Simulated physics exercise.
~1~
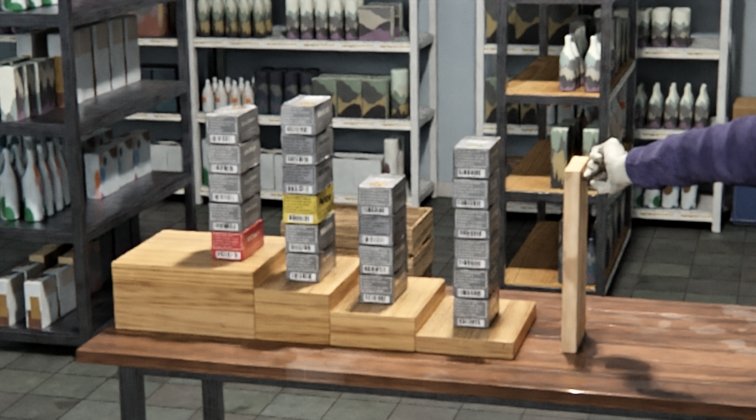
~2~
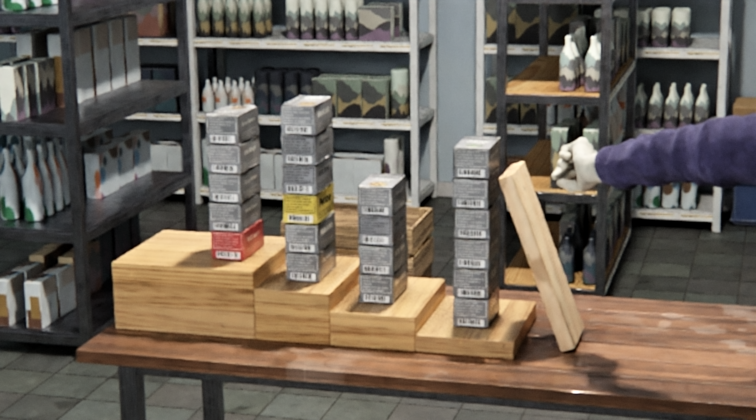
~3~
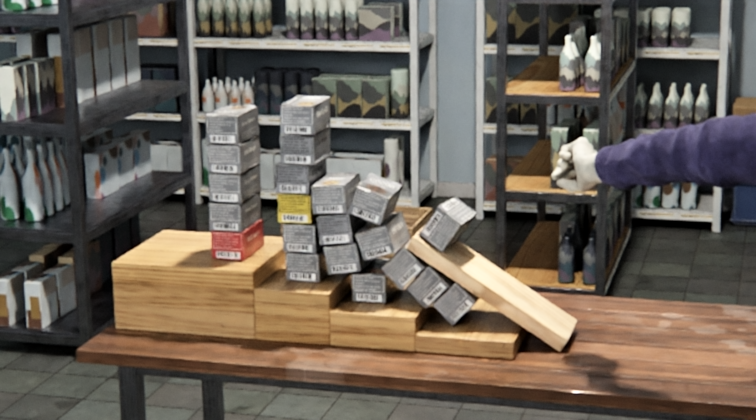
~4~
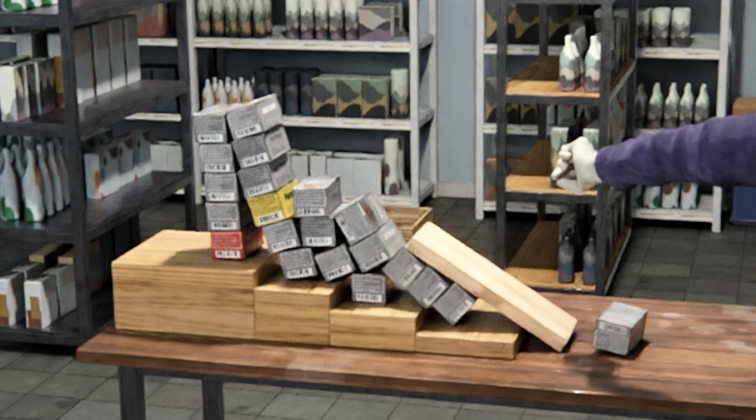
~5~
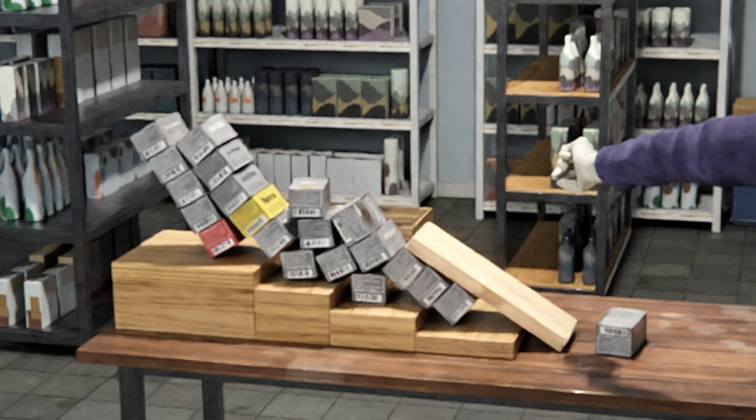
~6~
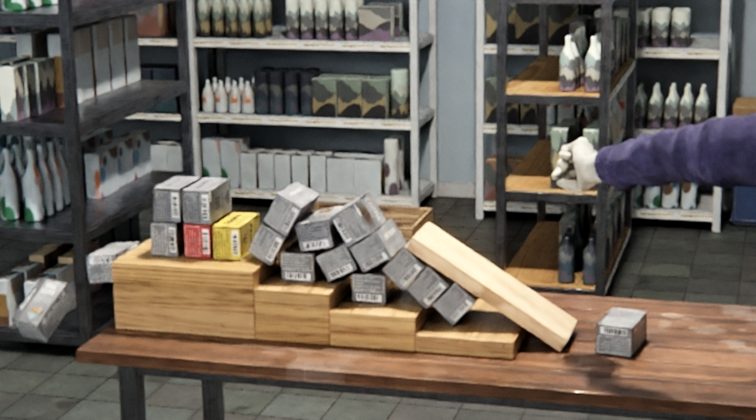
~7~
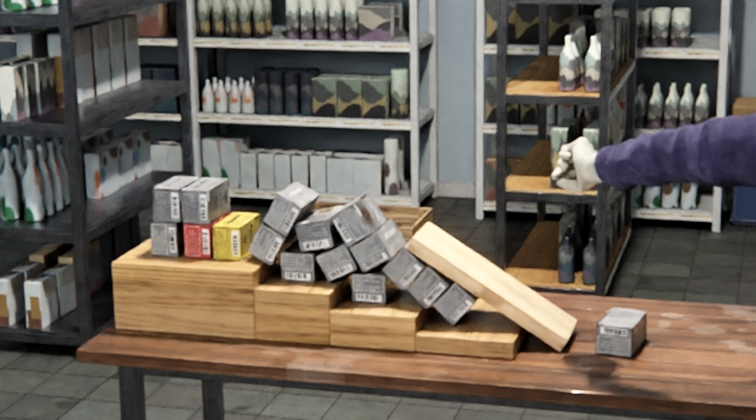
Stacked grey packets on stepped wooden blocks toppling leftward after a gloved hand tips a board, ending heaped, red and yellow ones overturned.
